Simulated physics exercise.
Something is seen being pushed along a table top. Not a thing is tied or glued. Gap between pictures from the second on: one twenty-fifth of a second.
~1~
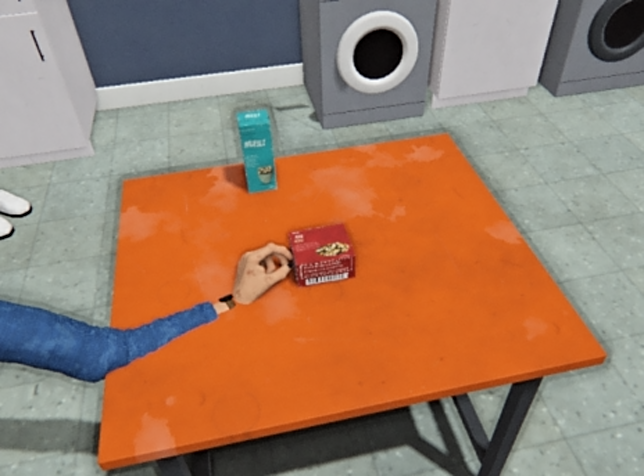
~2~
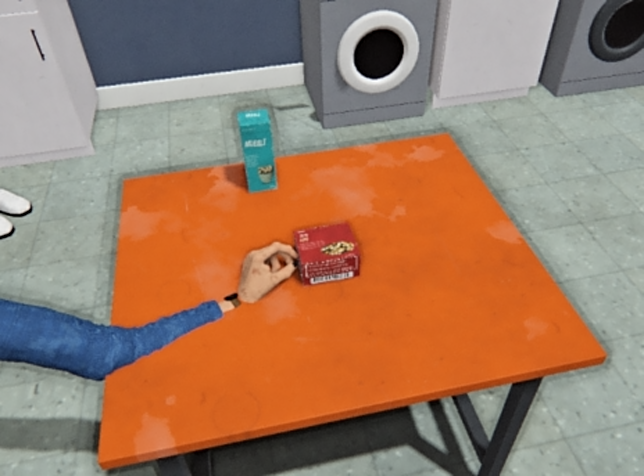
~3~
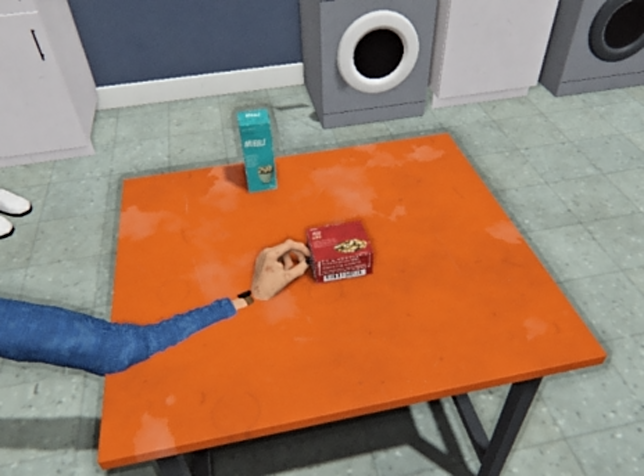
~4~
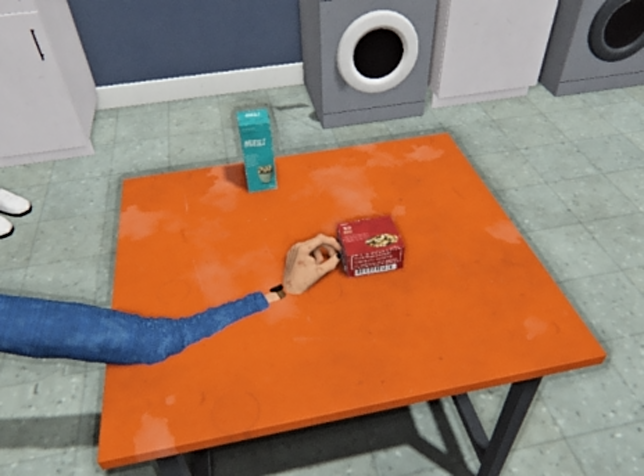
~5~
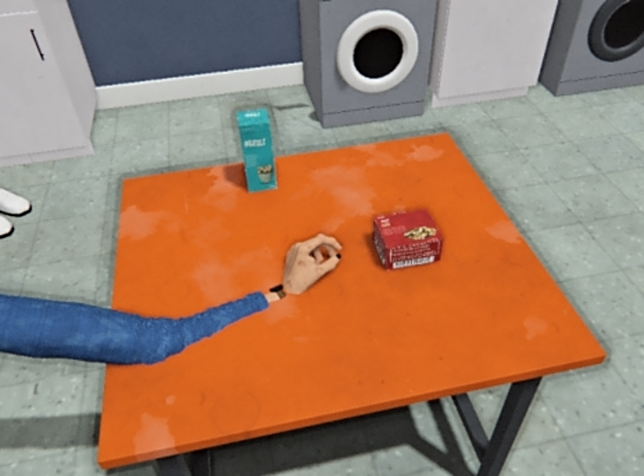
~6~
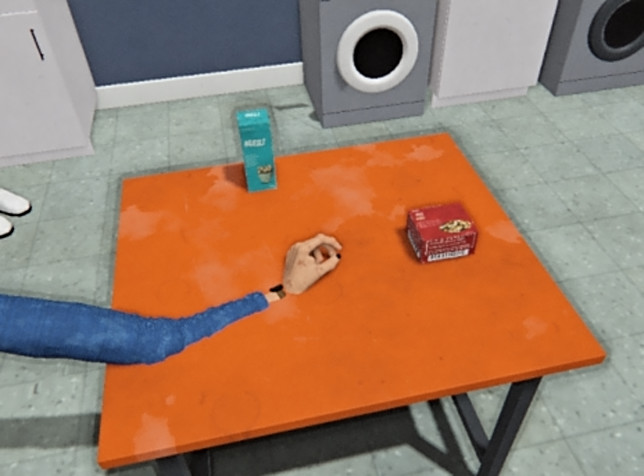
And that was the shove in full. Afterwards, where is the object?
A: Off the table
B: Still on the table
Off the table.
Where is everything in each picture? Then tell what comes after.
Under the hand; red box (322, 255), in the first frame.
Under the hand; red box (327, 254), in the second frame.
Under the hand; red box (339, 251), in the third frame.
Red box (369, 246), in the fourth frame.
Red box (407, 239) moved about its own width, in the fifth frame.
Red box (441, 232) moved about its own width, in the sixth frame.
Then, 0.20 s later than the last frame, red box now off the table.
Then, 0.40 s later than the last frame, things are still on the move.
Then, 0.60 s later than the last frame, as before.
When it is over, off the table, red box.
